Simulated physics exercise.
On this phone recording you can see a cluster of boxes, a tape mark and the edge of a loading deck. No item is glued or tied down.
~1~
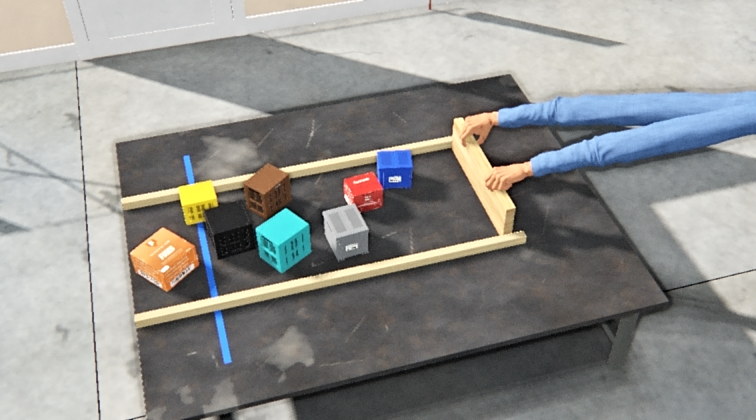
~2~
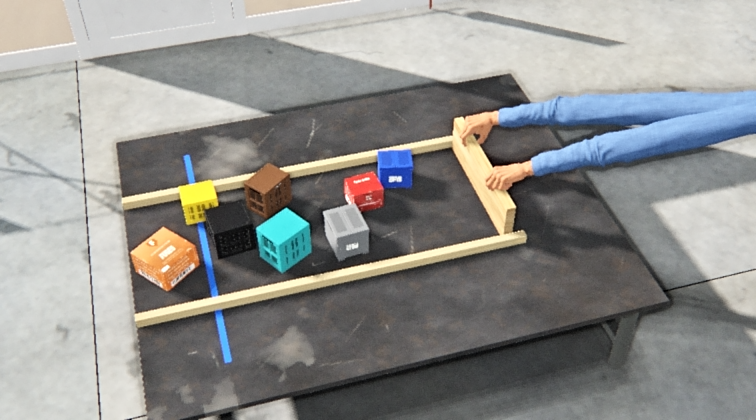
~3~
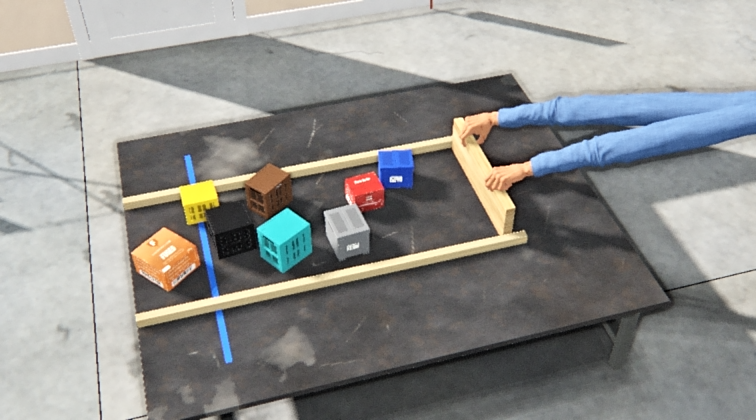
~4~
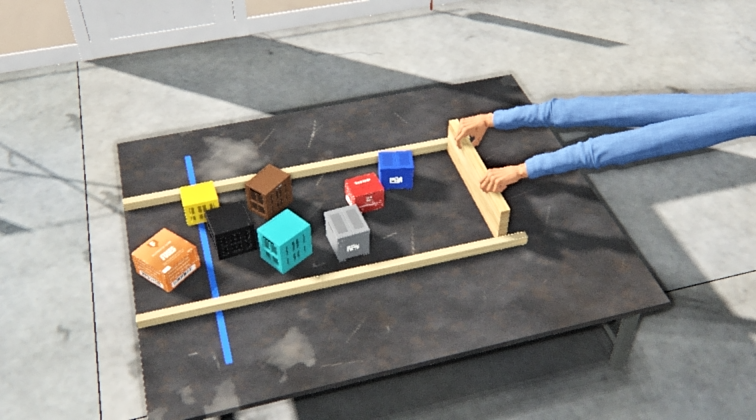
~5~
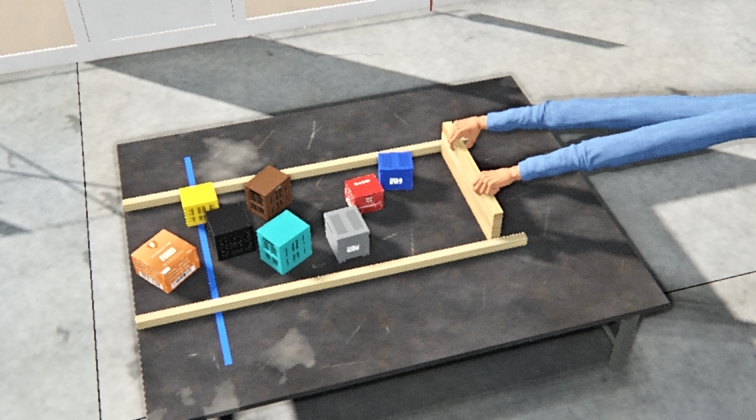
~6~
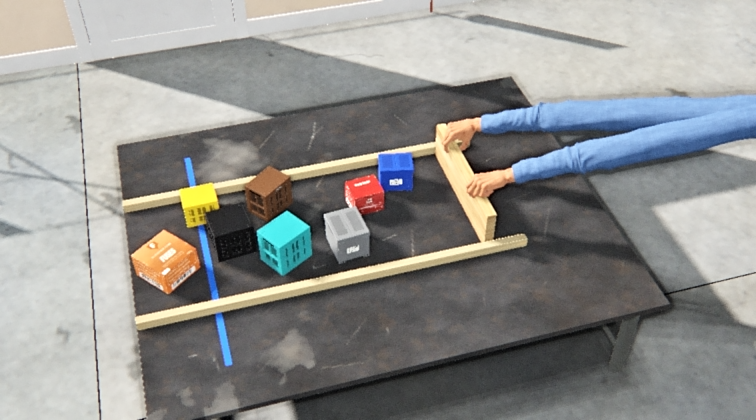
The video shows coloured boxes and crates between two wooden rails on a dark table, near a blue tape line; two hands hold a plank at the right, then slide it slightly left while the boxes stay still.
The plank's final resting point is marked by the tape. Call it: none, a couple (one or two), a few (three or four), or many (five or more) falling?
Call: A couple.
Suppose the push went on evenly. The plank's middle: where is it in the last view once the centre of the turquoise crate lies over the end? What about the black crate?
The middle is at (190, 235) when it's the turquoise crate, and at (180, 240) when it's the black crate.
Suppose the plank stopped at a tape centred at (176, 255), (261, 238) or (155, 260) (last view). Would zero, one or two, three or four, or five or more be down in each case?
Taking the places in the order asked: More than four, then zero, then five or more.
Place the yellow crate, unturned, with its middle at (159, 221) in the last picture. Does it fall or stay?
It falls.
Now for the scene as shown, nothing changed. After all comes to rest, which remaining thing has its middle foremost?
Answer: The turquoise crate.
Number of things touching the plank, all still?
3 in contact.
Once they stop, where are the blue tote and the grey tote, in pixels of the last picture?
In the last picture the blue tote sits at (181, 215) while the grey tote sits at (191, 267).
Early on, none off yet; orange box at rest near (166, 262); yellow crate at rest near (200, 205); black crate at rest near (231, 232).
A while later, none off yet; orange box travelled a little near (156, 263); yellow crate travelled about its own width near (161, 211); black crate travelled about its own width near (197, 240).
Finally, the number that fall off is one or two; lost, yellow crate and orange box.
